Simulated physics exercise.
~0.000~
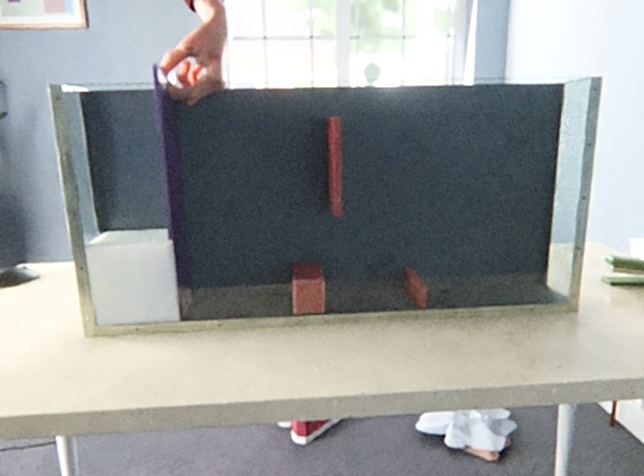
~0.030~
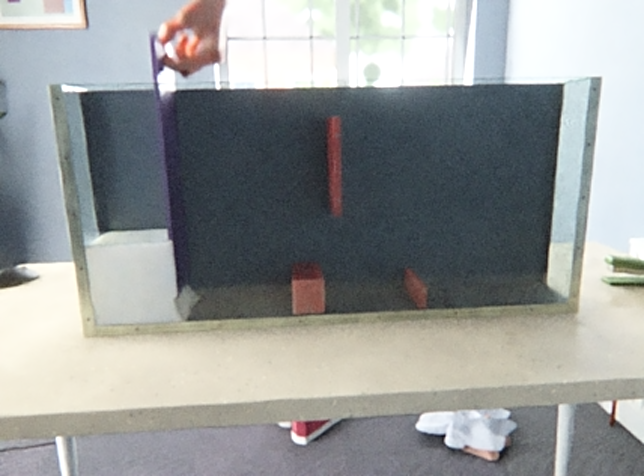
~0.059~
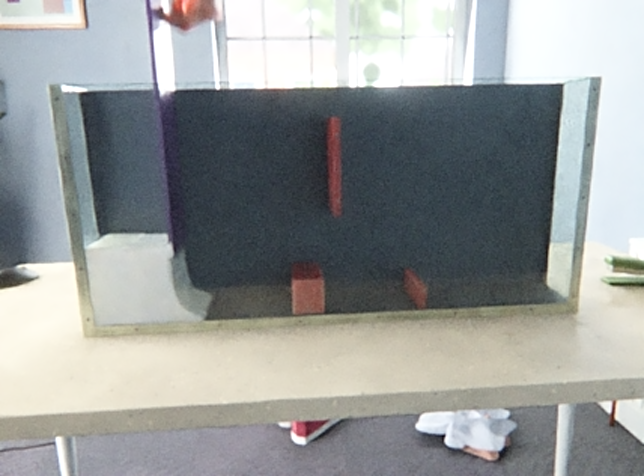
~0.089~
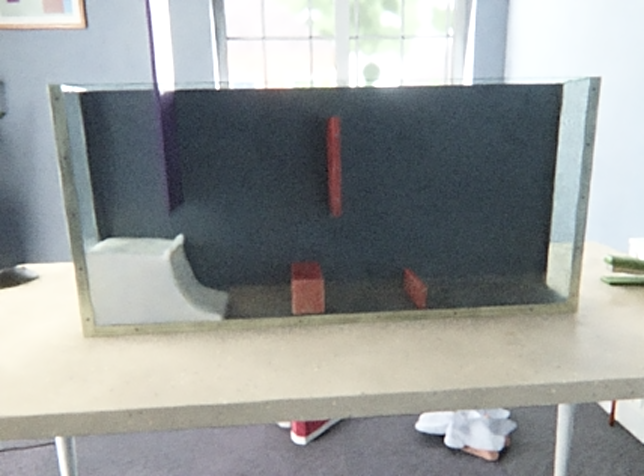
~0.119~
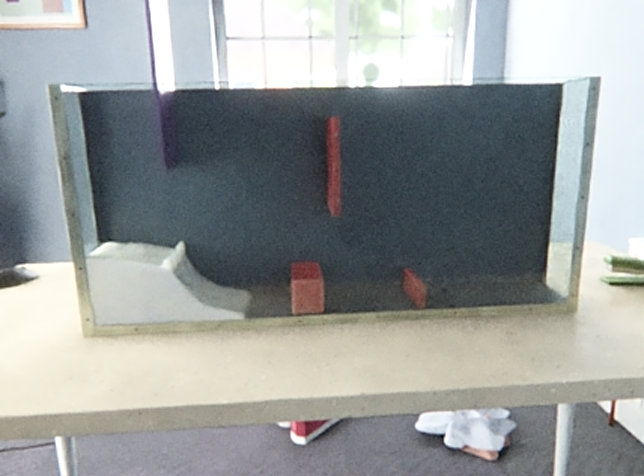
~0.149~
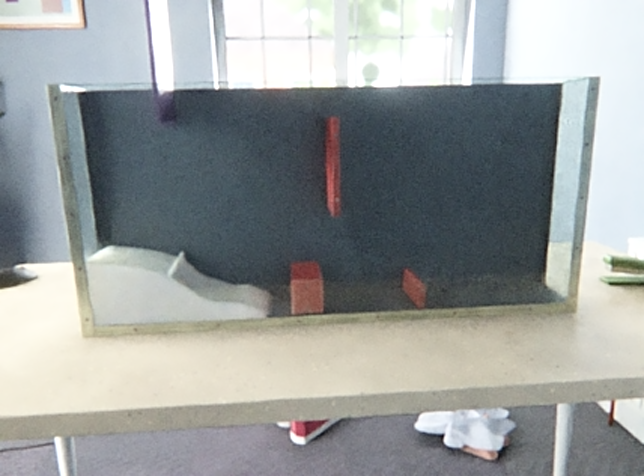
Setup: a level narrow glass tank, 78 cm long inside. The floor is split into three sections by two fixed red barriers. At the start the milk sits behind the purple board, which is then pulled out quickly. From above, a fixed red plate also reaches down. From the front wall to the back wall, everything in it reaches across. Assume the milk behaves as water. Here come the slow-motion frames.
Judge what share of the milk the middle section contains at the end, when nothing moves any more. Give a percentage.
It contains about 18 in every hundred parts of the milk.
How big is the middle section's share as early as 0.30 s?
Roughly 0 in a hundred.
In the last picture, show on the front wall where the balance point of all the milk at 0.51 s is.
At about (239, 294).
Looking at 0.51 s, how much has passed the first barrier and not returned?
Roughly 14 per cent.
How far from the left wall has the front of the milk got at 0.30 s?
By then it's made it to close to 32 cm from the left end.
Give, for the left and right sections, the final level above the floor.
The first one ends at 4.5 cm and the second at 0.0 cm.
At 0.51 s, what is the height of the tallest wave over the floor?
About 16.0 cm.
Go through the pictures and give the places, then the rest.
In the first picture, the surface at the left wall is at (92, 247); the front along the floor is at (175, 319); the board's lower edge is at (178, 320); the first barrier (broad) has its top at (309, 281); the second barrier (thin) has its top at (424, 288).
In the second picture, the surface at the left wall is at (92, 248); the front along the floor is at (185, 319); the board's lower edge is at (176, 296).
In the third picture, the surface at the left wall is at (92, 251); the front along the floor is at (201, 318); the board's lower edge is at (172, 256).
In the fourth picture, the surface at the left wall is at (92, 255); the front along the floor is at (221, 317); the board's lower edge is at (167, 213).
In the fifth picture, the surface at the left wall is at (93, 260); the front along the floor is at (243, 316); the board's lower edge is at (163, 169).
In the sixth picture, the surface at the left wall is at (93, 264); the front along the floor is at (266, 315); the board is clear.
Then, 0.30 s in, the shares are 100, 0 and 0 per cent from left to right.
Then, 0.51 s in, the shares are 86, 14 and 0 per cent from left to right.
Then, 0.92 s in, the shares are 84, 14 and 1 per cent from left to right.
Finally, the split from left to right is 81, 18 and 1 per cent.
